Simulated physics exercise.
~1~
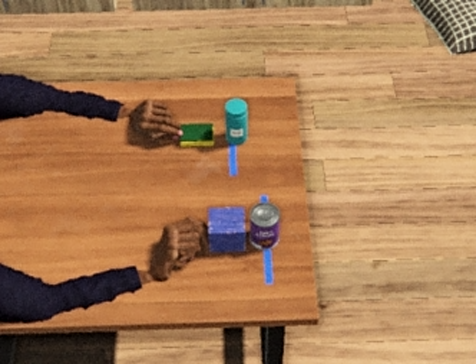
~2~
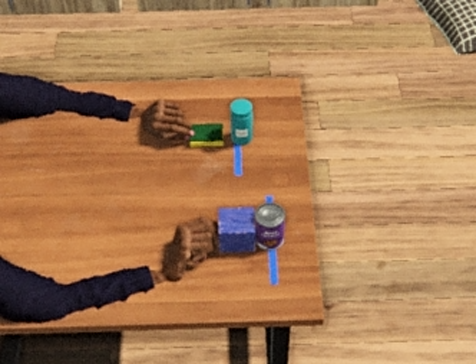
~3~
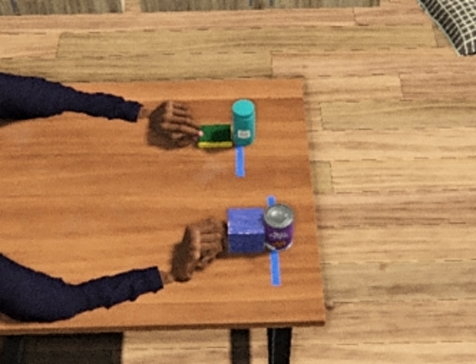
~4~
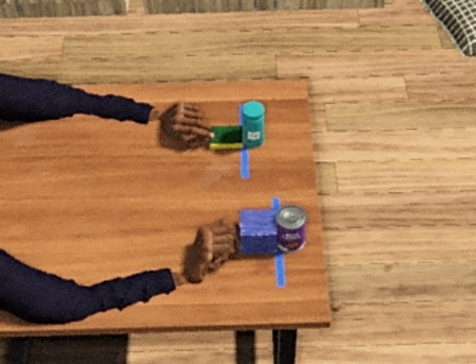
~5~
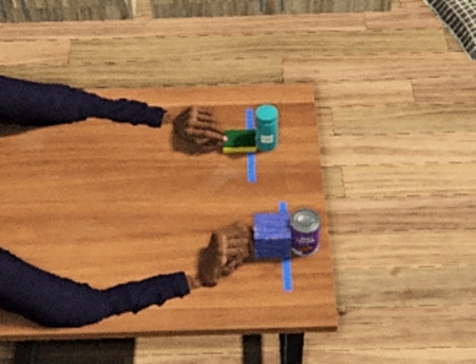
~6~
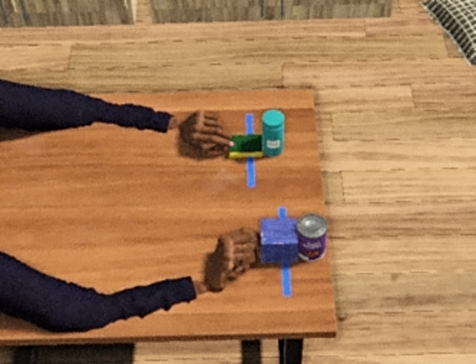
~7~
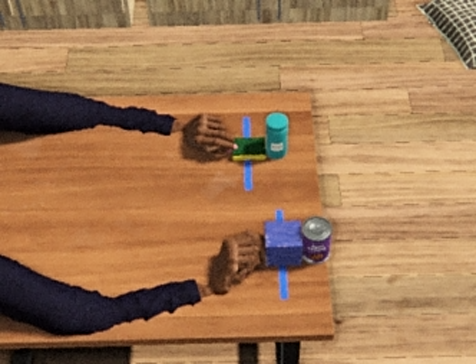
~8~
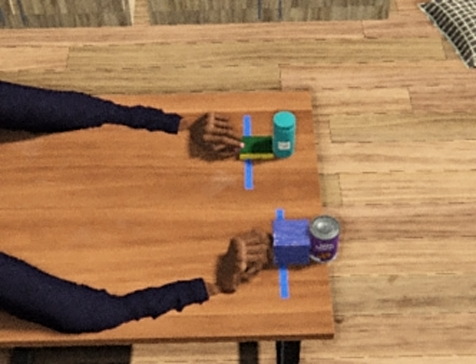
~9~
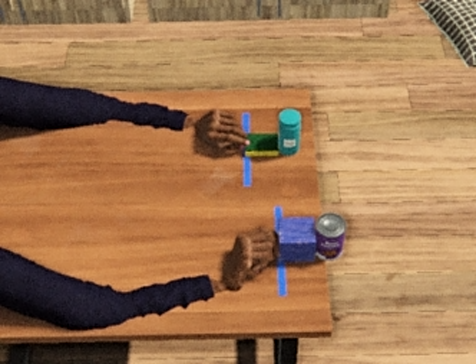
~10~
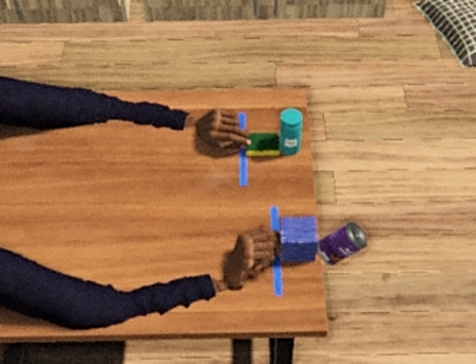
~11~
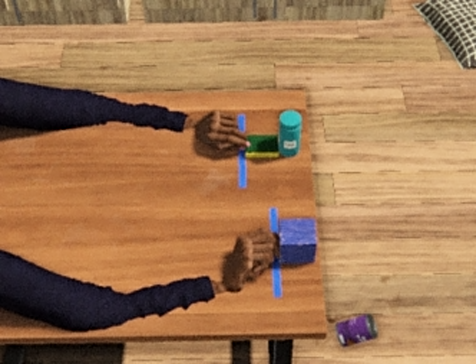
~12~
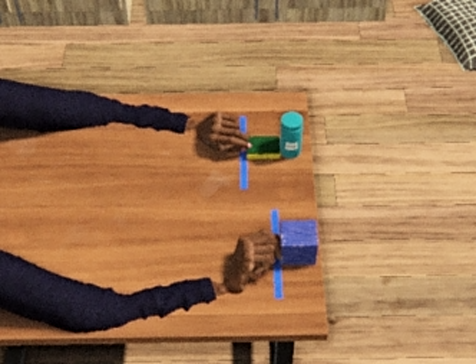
Purple tin and turquoise jar sliding right as hands push block and sponge, the tin toppling off the table, the jar staying.
